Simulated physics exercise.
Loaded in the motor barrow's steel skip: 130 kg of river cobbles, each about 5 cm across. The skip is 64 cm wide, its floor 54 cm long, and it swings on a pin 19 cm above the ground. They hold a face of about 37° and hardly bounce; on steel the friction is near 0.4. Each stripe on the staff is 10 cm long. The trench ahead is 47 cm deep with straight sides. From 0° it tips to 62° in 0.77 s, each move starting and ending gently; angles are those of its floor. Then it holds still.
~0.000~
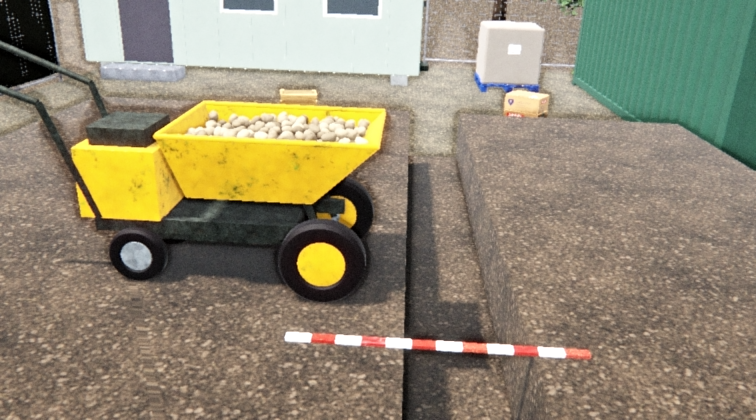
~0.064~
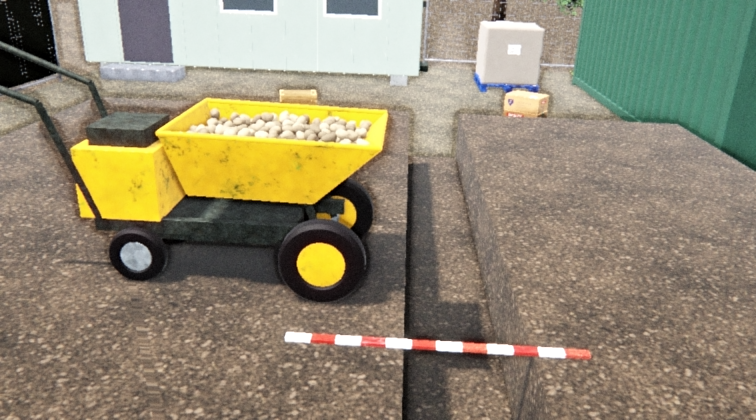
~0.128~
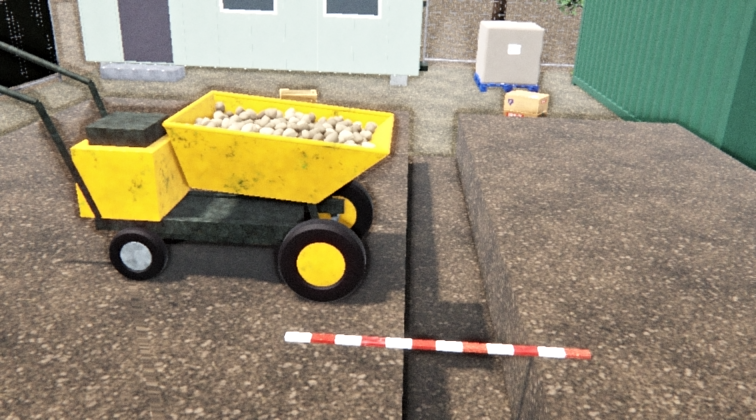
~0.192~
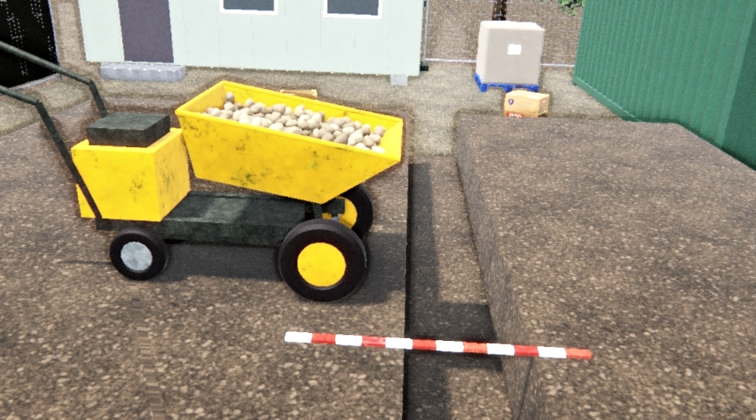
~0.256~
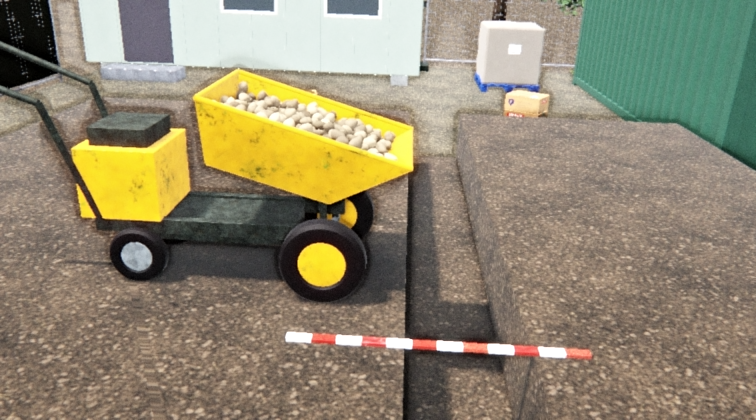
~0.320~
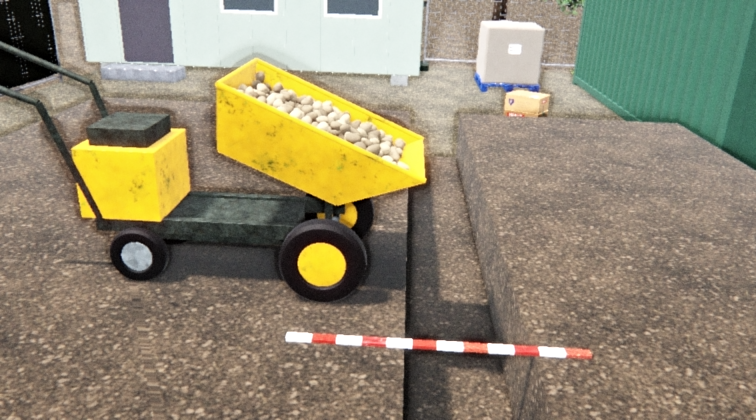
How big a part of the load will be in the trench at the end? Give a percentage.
Some 71 per cent of it.
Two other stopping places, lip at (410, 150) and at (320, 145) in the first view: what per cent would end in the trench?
About 45 and 100 per cent.
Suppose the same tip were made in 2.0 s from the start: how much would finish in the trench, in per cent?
Then about 90 per cent.
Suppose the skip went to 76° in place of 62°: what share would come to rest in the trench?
It would be near 85 per cent.
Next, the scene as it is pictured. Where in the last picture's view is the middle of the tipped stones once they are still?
Near (486, 346).
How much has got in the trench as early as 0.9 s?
About 20 per cent by then.
After 0.6 s the floor is at 53°; 100 % in the skip; the foremost stones are at (447, 216).
After 0.9 s the floor is at 62°; 78 % in the skip, 21 % in the trench, 1 % past the trench; the foremost stones are at (518, 274).
After 1.2 s the floor is at 62°; 32 % in the skip, 40 % in the trench, 28 % past the trench; the foremost stones are at (630, 294).
After 3.2 s the floor is at 62°; 0 % in the skip, 71 % in the trench, 29 % past the trench; the foremost stones are at (742, 304).
